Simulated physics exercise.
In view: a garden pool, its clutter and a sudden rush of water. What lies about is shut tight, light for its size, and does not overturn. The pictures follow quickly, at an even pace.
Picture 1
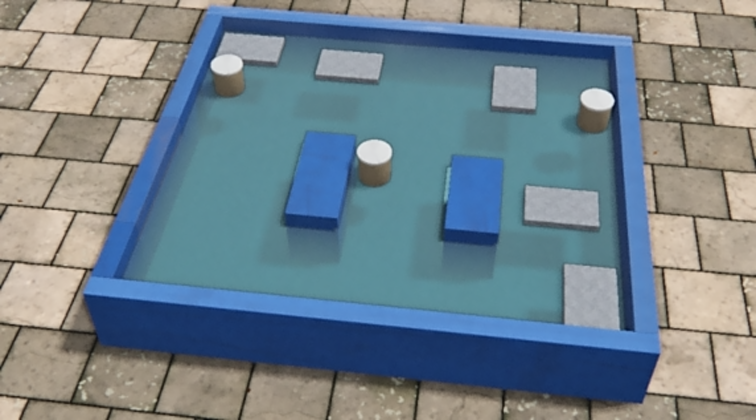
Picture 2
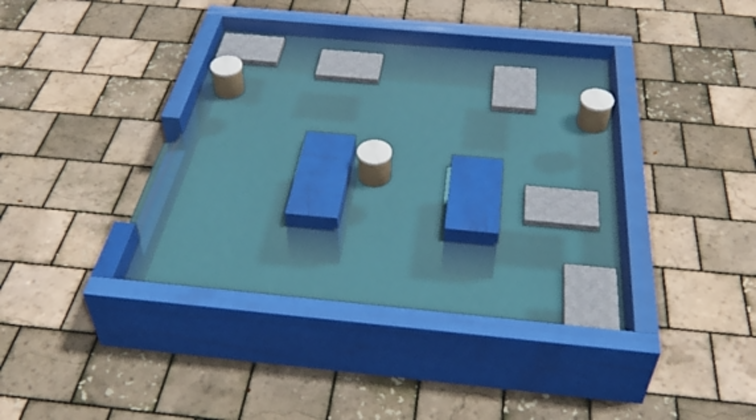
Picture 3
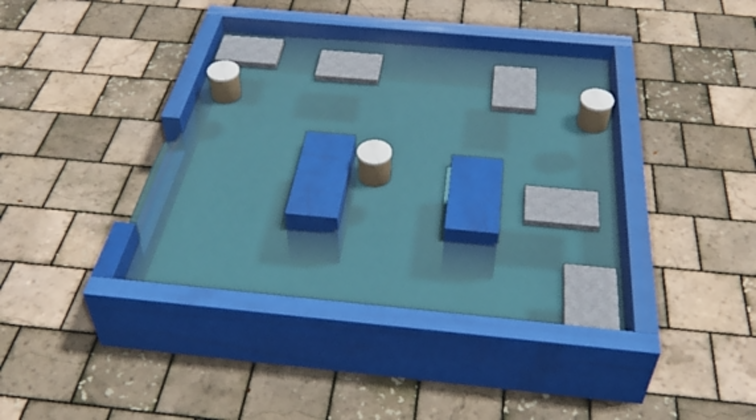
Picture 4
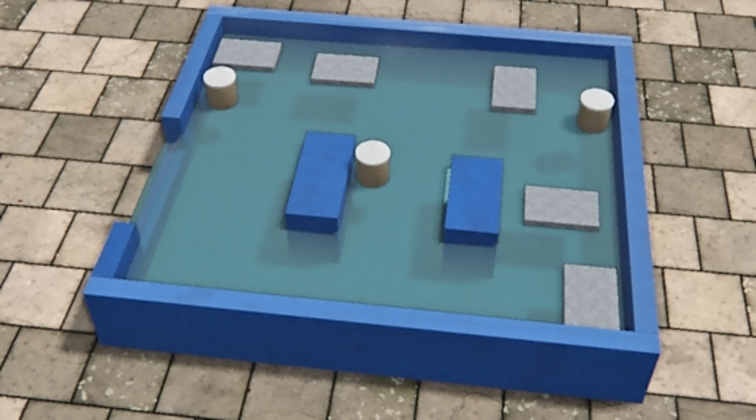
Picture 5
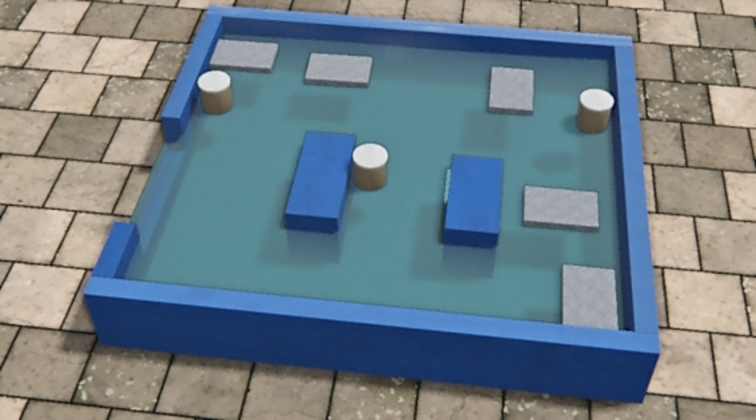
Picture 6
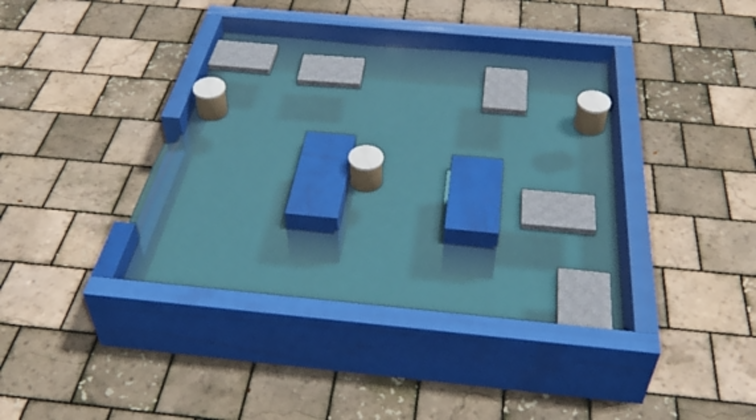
A blue-walled pool held floating grey slabs and pale round pails when a gap opened in its left wall, and the upper-left pail drifted slightly toward it, followed by small shifts among the other floating things.
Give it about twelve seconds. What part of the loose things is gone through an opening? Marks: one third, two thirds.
It is under a third.
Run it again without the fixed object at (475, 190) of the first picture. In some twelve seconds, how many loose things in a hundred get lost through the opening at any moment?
Roughly 0 per cent.
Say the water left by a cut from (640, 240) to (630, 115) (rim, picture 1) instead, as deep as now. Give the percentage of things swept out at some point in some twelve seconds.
About 50 per cent.
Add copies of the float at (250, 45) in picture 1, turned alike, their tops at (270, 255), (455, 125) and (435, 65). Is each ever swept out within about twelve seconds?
In turn: Yes, kept in, no.
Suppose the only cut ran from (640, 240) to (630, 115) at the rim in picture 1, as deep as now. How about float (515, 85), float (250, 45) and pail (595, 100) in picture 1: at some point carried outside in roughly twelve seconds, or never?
In that order: Out, left behind, out.
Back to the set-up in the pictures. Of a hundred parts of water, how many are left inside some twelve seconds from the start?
Roughly 70 per cent.
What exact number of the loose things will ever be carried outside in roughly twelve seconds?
It comes to 0.
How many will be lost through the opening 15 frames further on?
I count 0.
A moment on, 0 of 8 are out; 8 afloat.
Next, 0 of 8 are out; 8 afloat.
Later, 0 of 8 are out; 8 afloat.
In the end, 0 of 8 are out; 8 afloat.
